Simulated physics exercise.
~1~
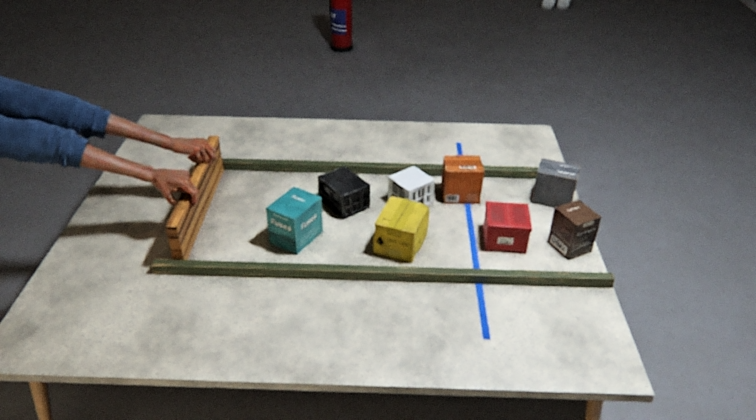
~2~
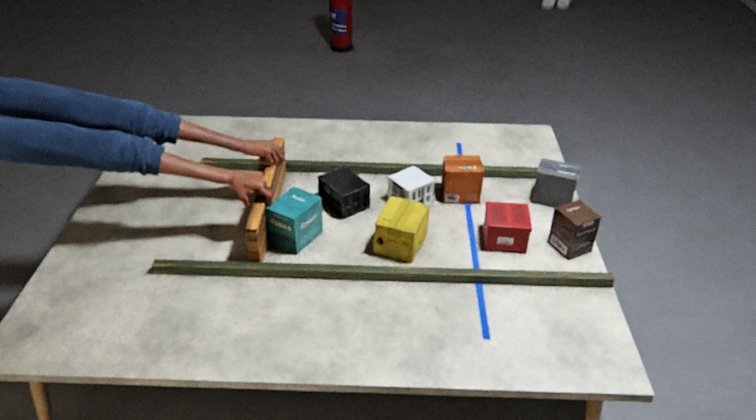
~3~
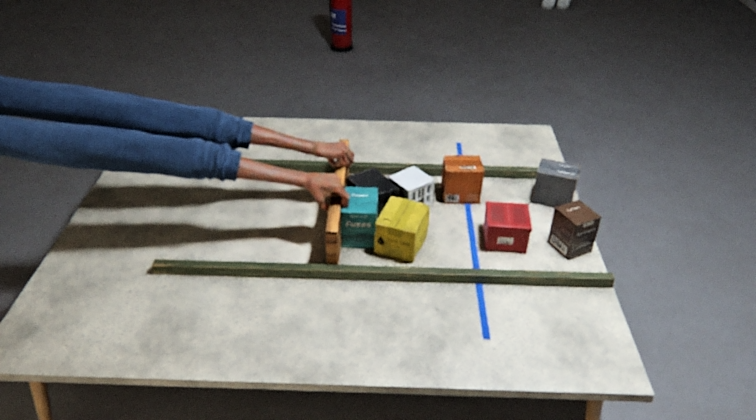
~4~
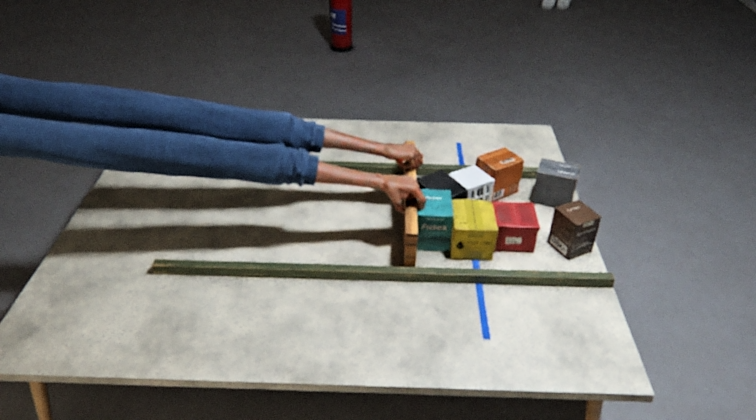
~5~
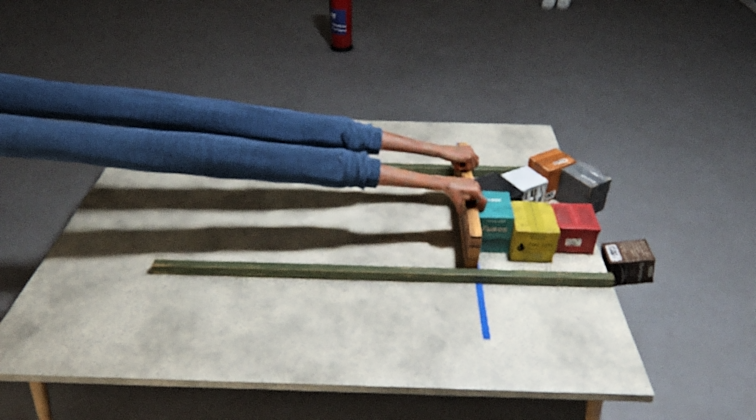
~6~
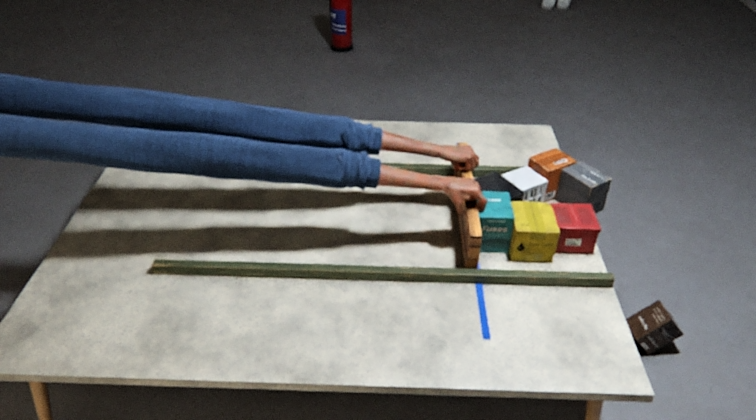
On a table, two hands push a plank rightward into boxes until a brown one falls.
